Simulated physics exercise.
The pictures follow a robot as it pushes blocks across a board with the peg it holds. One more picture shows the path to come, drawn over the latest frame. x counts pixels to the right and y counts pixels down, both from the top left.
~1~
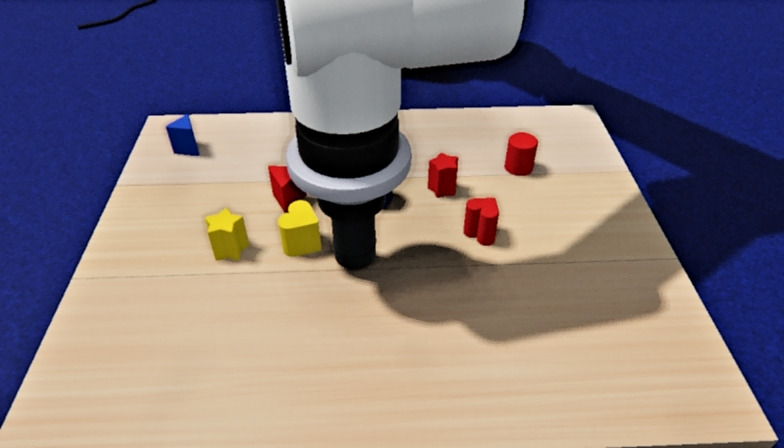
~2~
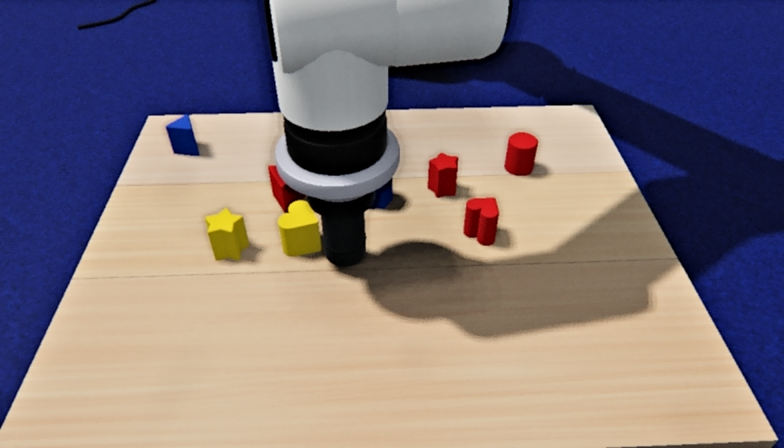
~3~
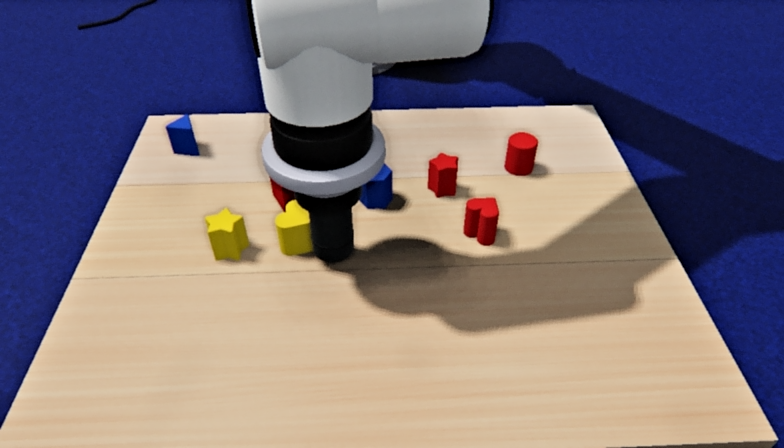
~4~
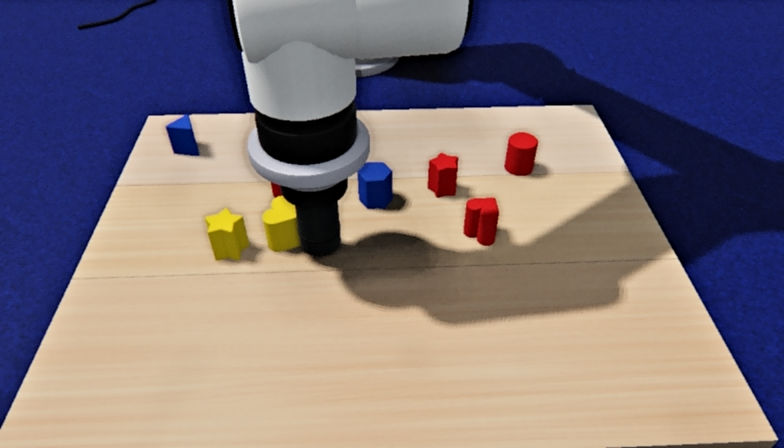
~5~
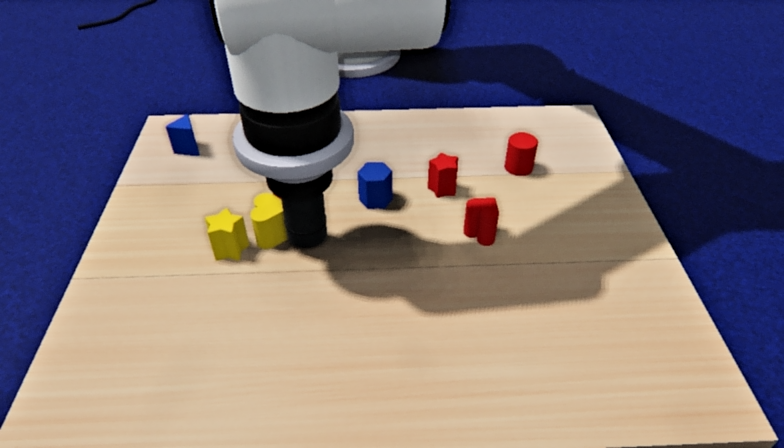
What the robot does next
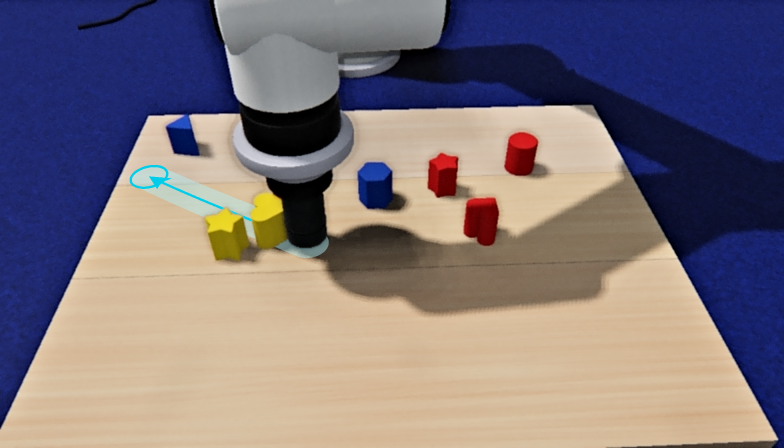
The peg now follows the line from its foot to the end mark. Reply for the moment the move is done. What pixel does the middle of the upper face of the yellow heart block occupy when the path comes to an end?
Most likely (185, 198).
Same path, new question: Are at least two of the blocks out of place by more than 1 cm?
I believe not.
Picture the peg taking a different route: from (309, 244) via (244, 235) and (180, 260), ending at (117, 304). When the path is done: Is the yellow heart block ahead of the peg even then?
It seems not.
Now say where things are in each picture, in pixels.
The first picture shows lower end of the peg (355, 256), tops of blocks, yellow star block (223, 220), yellow heart block (298, 215), red three-sided block (284, 172).
The second picture shows peg (346, 253), blocks as before.
The third picture shows peg (334, 249), yellow heart block (296, 214).
The fourth picture shows peg (321, 243), yellow heart block (282, 210).
The fifth picture shows peg (308, 235), yellow star block (223, 220), yellow heart block (268, 206), red three-sided block hidden.
The drawn path runs straight from (309, 244) to (149, 177).
On the path given first. One third of the way, peg (247, 211); yellow star block (216, 221), turned 20° anticlockwise; yellow heart block (205, 197), turned 80° anticlockwise.
Two thirds of the way, peg (193, 189); yellow star block (216, 221), turned 20° anticlockwise; yellow heart block (185, 198), turned 105° anticlockwise.
At the end, peg (146, 169); yellow star block (216, 221), turned 20° anticlockwise; yellow heart block (185, 198), turned 105° anticlockwise; red three-sided block not moved.
